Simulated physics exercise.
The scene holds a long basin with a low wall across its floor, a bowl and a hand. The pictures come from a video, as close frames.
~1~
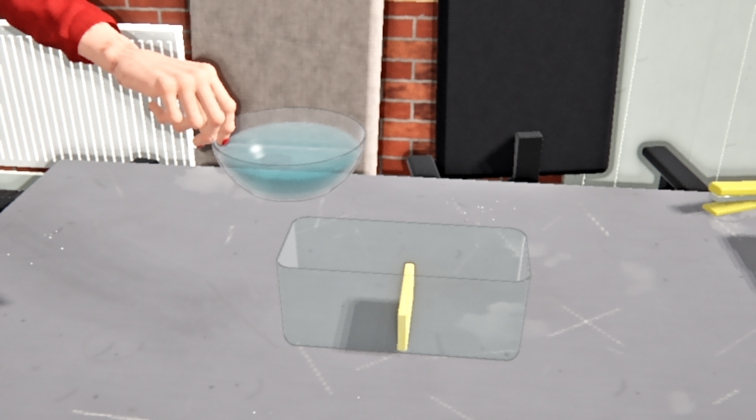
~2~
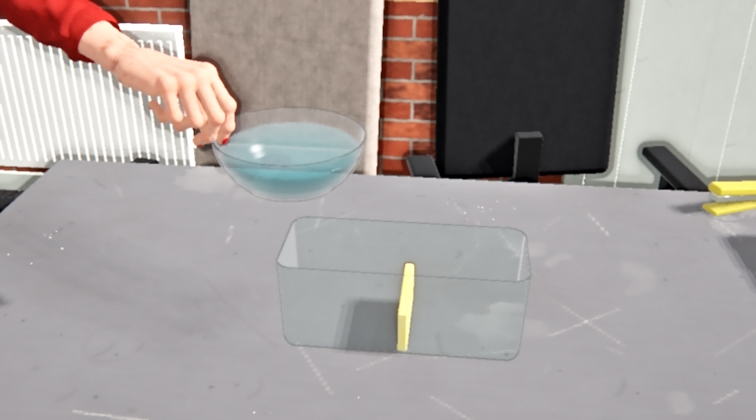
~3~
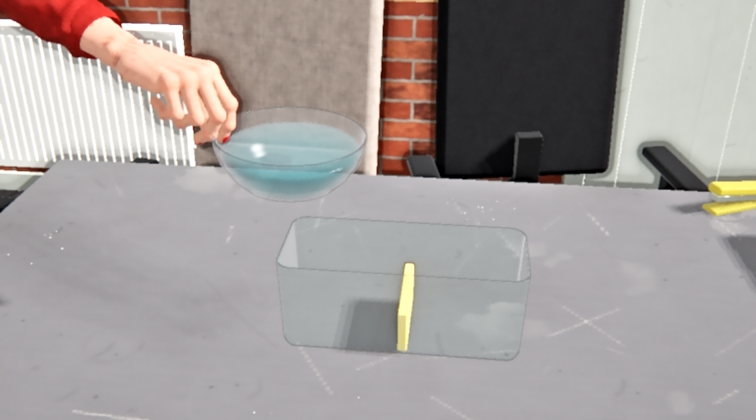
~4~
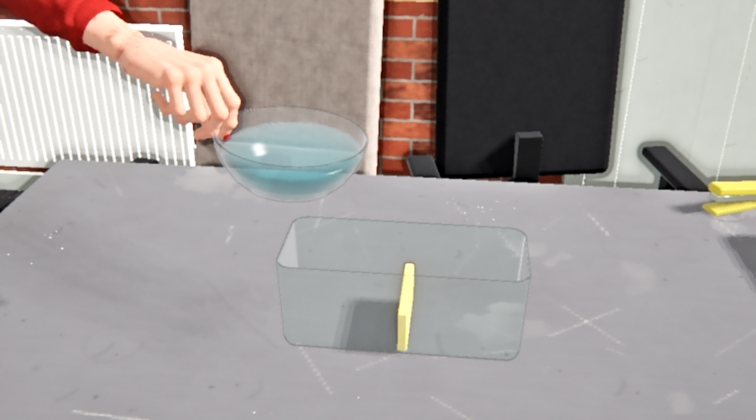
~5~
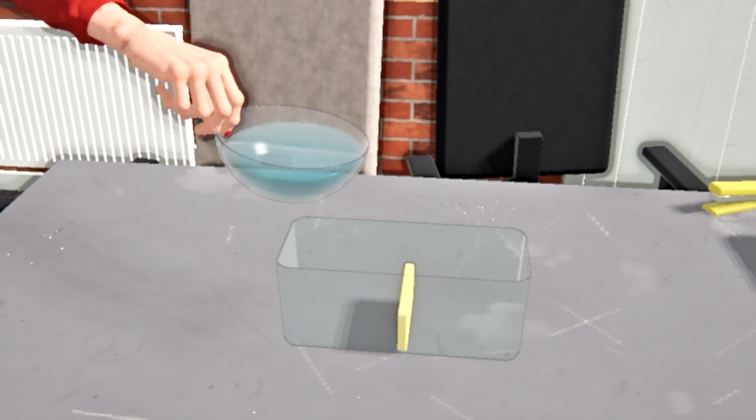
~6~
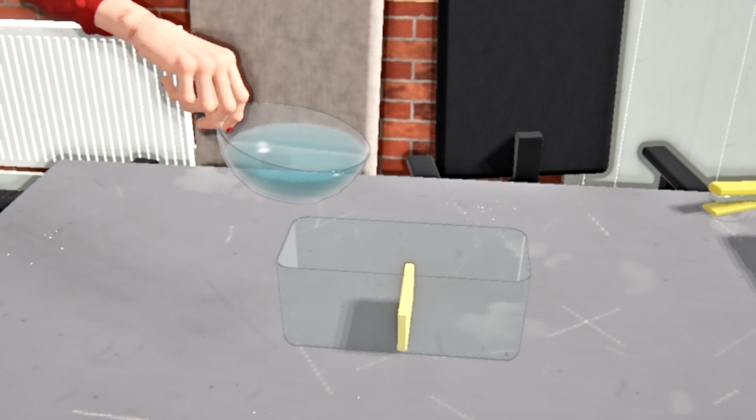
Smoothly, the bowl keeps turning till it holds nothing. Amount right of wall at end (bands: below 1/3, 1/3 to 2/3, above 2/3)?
My call is that the right side sits mid-range, from a third up to two thirds.
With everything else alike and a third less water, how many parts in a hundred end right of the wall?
Best guess: Around 25 %.
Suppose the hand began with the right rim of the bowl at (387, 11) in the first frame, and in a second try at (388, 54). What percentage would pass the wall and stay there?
The first start gives some 75 %, the second some 75 %.
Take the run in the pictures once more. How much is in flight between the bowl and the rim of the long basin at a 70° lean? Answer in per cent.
It's close to 35 %.
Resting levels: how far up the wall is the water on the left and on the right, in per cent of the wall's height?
Left 40 %, right 40 %.
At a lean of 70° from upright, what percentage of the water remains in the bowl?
Remaining fraction: Approx. 30 %.
A moment on, the bowl is tipped part way and 31 per cent is still to pour, 6 is left of the wall and 28 right of it.
Next, the bowl is tipped right over and 0 per cent is still to pour, 47 is left of the wall and 47 right of it.
Then the bowl is tipped right over and 0 per cent is still to pour, 47 is left of the wall and 47 right of it.
Later the bowl is tipped right over and 0 per cent is still to pour, 47 is left of the wall and 47 right of it.
In the end 47 per cent lies left of the wall, 47 right of it and 6 outside.
